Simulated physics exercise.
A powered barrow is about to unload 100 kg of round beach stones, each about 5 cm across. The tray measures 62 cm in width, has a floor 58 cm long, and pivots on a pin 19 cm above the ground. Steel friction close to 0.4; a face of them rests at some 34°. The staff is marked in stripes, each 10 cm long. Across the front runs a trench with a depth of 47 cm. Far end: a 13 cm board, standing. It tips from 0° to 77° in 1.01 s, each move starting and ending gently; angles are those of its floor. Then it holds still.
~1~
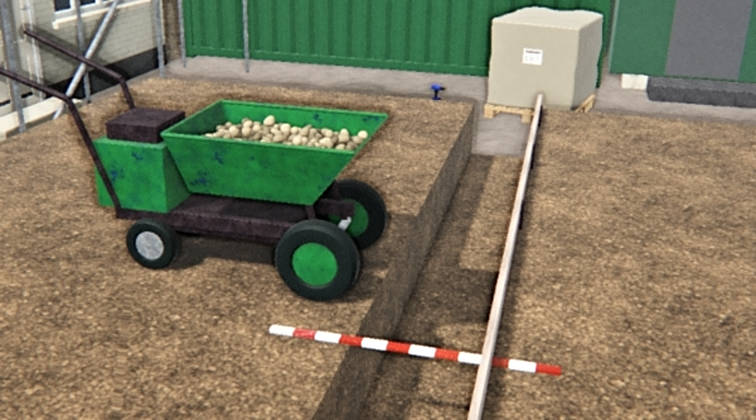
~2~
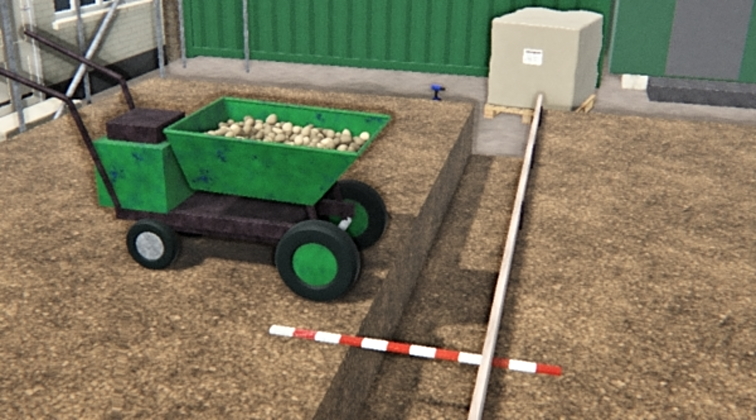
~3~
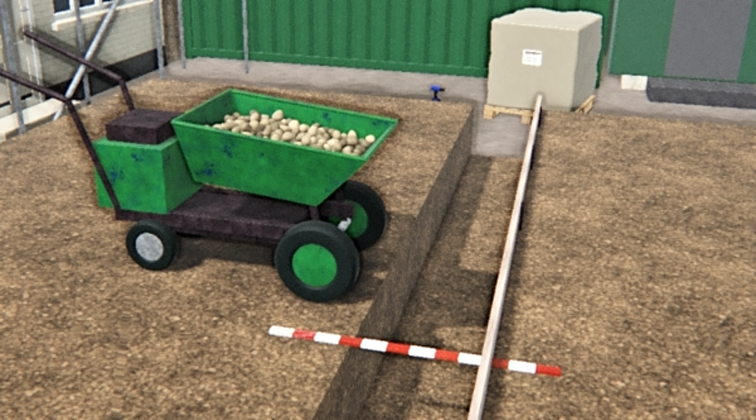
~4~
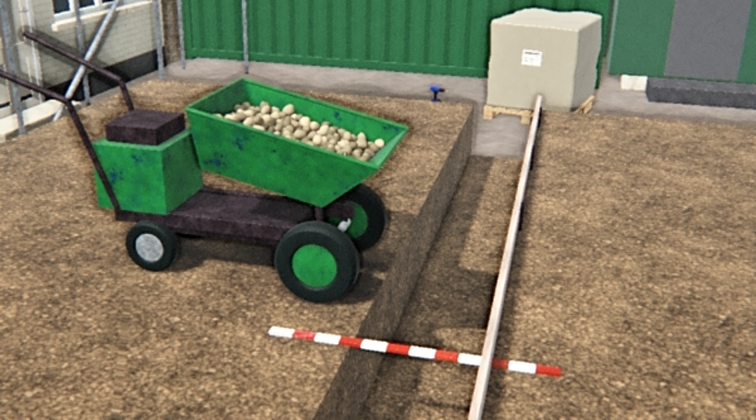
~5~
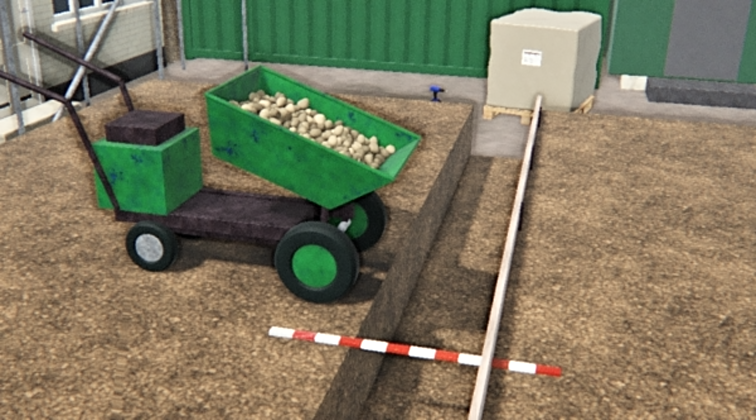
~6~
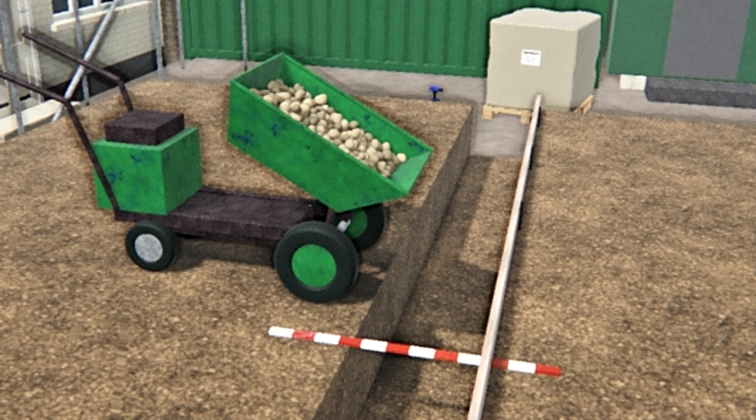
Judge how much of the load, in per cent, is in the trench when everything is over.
I judge it at about 84 per cent.
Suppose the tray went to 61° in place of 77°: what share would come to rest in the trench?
It would come to about 75 percent.
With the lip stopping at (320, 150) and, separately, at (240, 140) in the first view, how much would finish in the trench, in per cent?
That gives roughly 100 per cent and roughly 85 per cent.
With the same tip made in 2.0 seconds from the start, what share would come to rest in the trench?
Roughly 90 per cent would.
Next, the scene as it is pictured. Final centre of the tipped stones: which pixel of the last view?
Somewhere around (461, 366) in the last picture.
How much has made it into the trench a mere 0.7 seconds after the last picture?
At that moment: Approx. 50 %.
Then, 0.3 s after the last picture the floor is at 65°, 100 % in the tray; the foremost stones are at (448, 243).
Then, 0.7 s after the last picture the floor is at 77°, 40 % in the tray, 49 % in the trench, 11 % past the trench; the foremost stones are at (557, 305).
Then, 1.0 s after the last picture the floor is at 77°, 4 % in the tray, 81 % in the trench, 16 % past the trench; the foremost stones are at (674, 302).
Then, 3.0 s after the last picture the floor is at 77°, 0 % in the tray, 84 % in the trench, 16 % past the trench; the foremost stones are past the picture's edge.
